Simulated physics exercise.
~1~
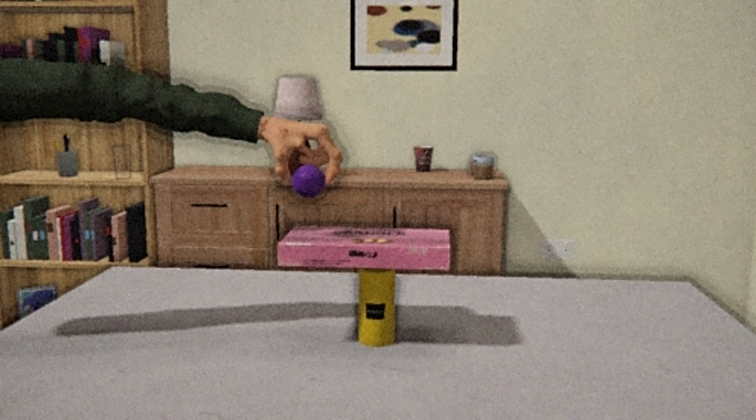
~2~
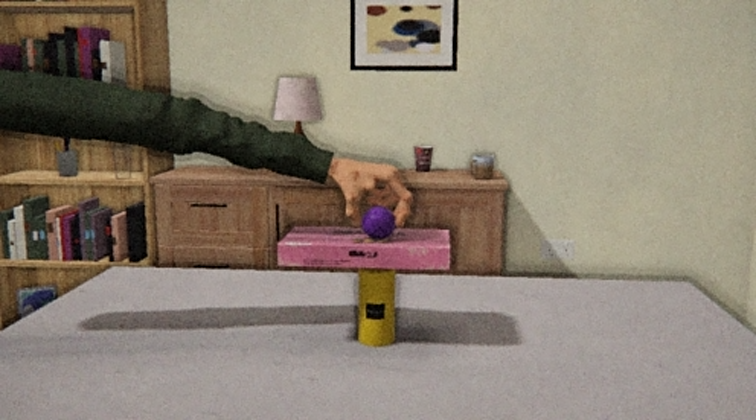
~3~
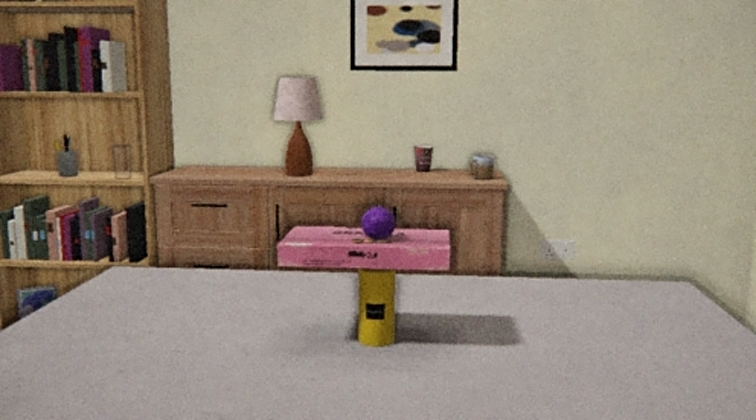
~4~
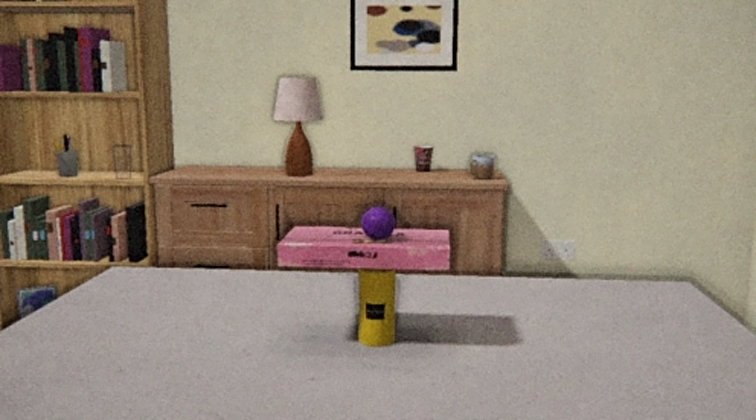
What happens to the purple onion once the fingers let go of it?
The purple onion keeps its balance and stays resting on top of the pink packet.
